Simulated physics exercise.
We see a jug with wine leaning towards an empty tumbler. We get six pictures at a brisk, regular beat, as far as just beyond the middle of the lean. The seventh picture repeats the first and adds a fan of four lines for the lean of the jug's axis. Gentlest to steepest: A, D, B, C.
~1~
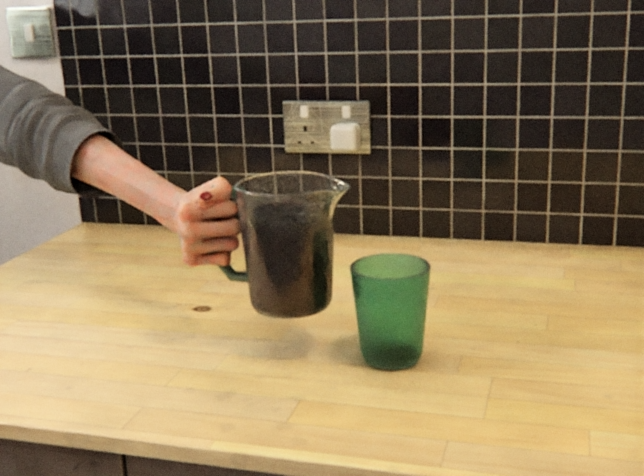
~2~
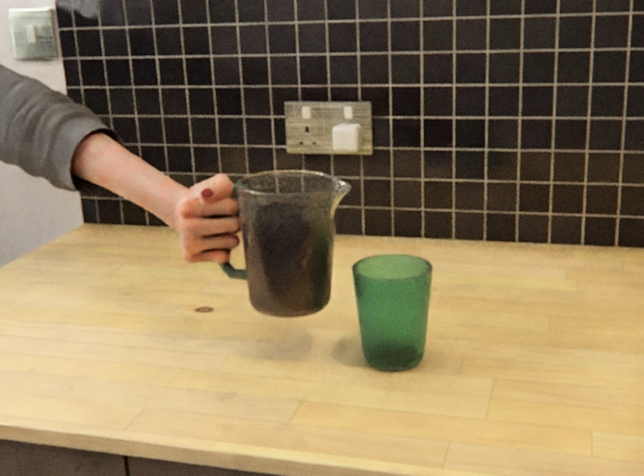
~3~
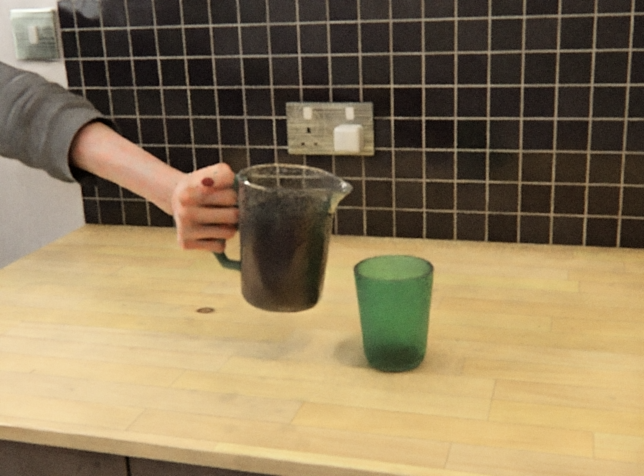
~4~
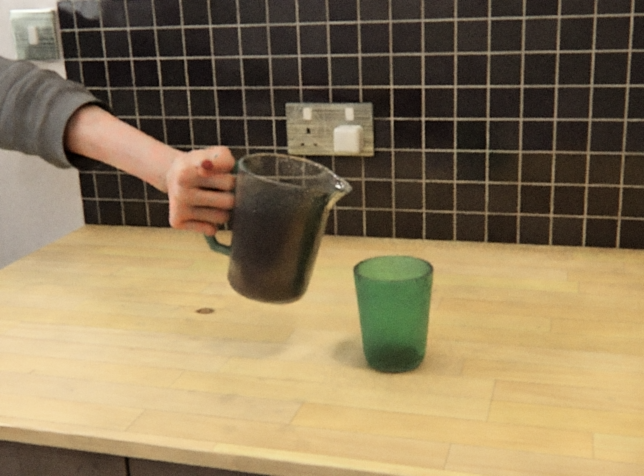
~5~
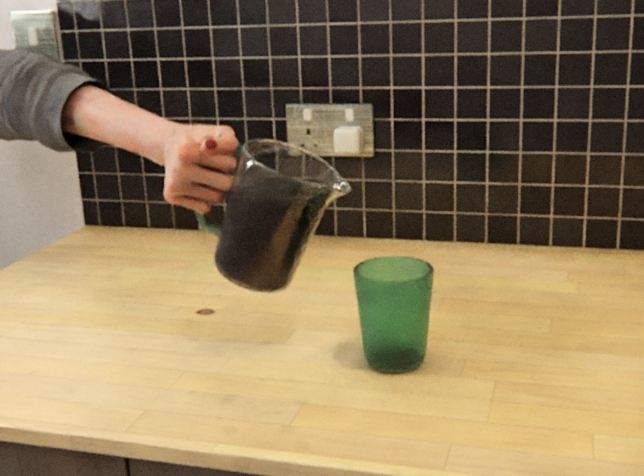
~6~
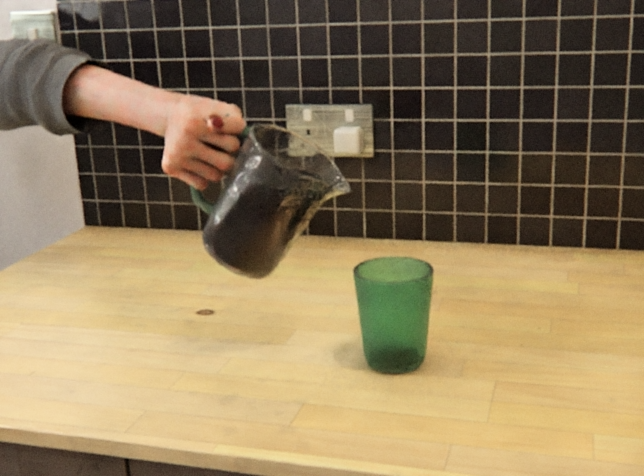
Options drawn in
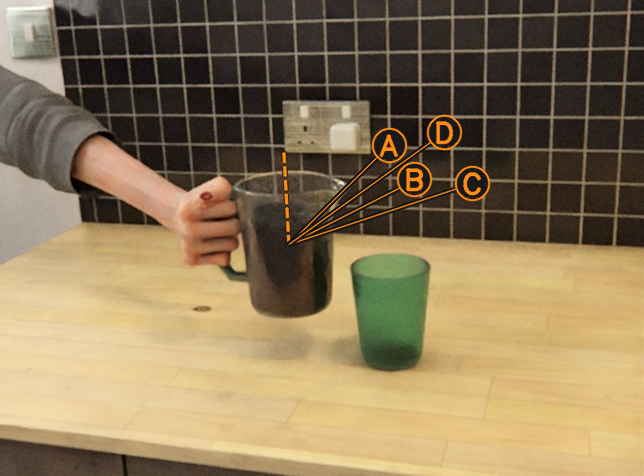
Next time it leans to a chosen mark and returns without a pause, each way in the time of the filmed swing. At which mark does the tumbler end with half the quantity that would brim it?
I would pick tilt B.
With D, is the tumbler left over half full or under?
Under half.
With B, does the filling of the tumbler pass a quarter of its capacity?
Yes.
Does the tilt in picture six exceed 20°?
Yes.
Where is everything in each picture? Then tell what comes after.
Upright, lip at (347, 188); rim of the tumbler round (390, 265); nothing has left yet.
Upright, lip at (349, 188); nothing has left yet.
Tipped about 7°, lip at (350, 189); nothing has left yet.
Tipped about 14°, lip at (349, 190); nothing has left yet.
Tipped about 23°, lip at (349, 190); nothing has left yet.
Tipped about 33°, lip at (348, 190); nothing has left yet.
On the marked copy, A at (376, 157); B at (399, 188); C at (456, 188); D at (430, 142).
With A, the tumbler ends with about 19 % of what it can hold.
With B, the tumbler ends with about 51 % of what it can hold; 3 % of the wine is spilt.
With C, the tumbler ends with about 72 % of what it can hold; 5 % of the wine is spilt.
With D, the tumbler ends with about 34 % of what it can hold.
